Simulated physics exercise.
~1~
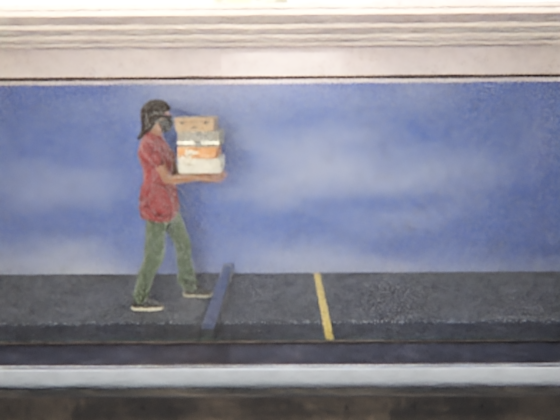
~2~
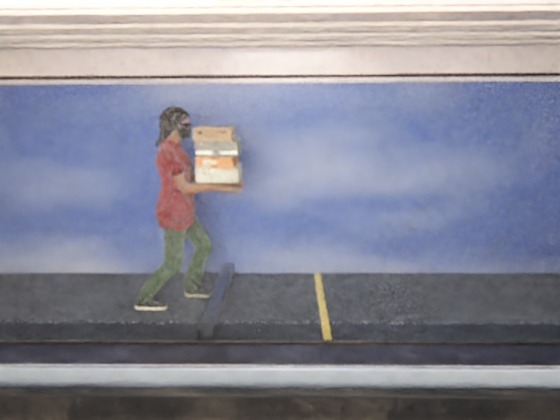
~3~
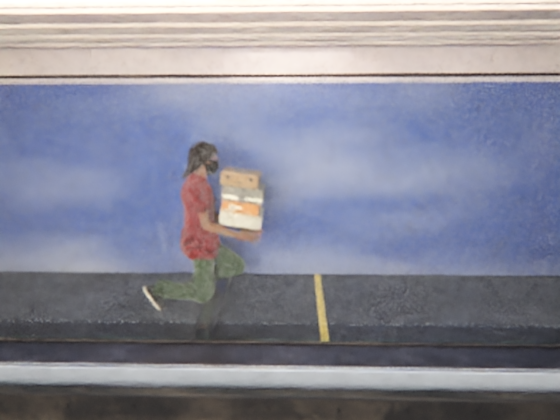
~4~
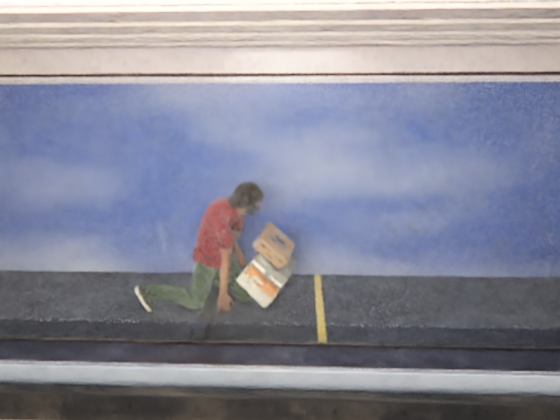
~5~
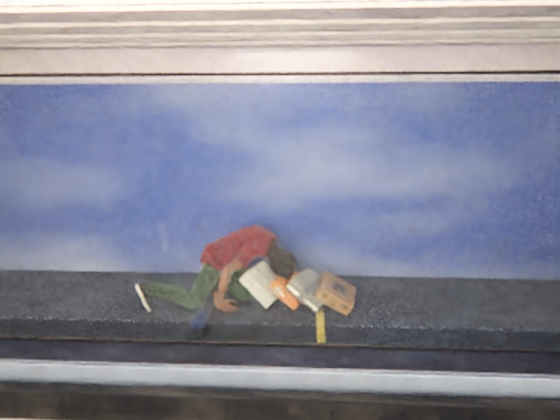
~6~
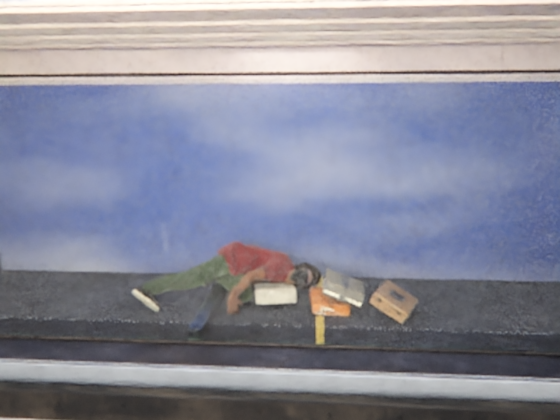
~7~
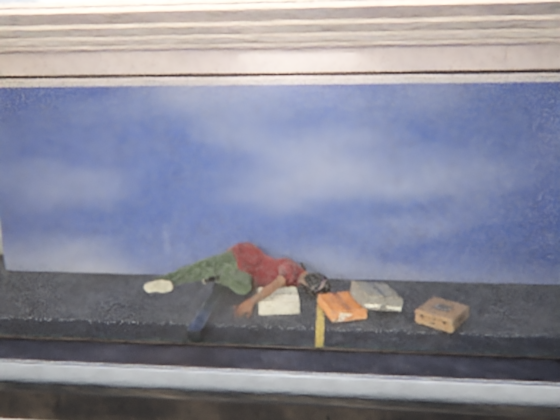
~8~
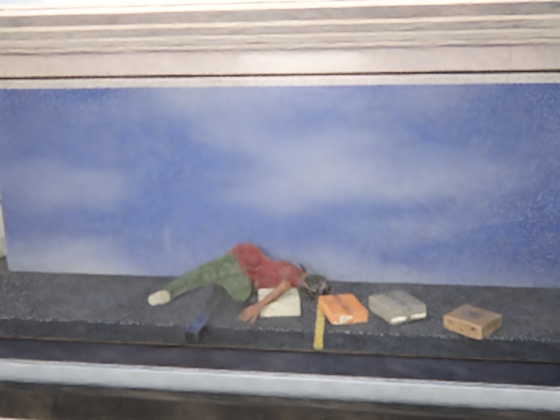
A person carrying stacked boxes falls forward and lies still, boxes scattered to the right.
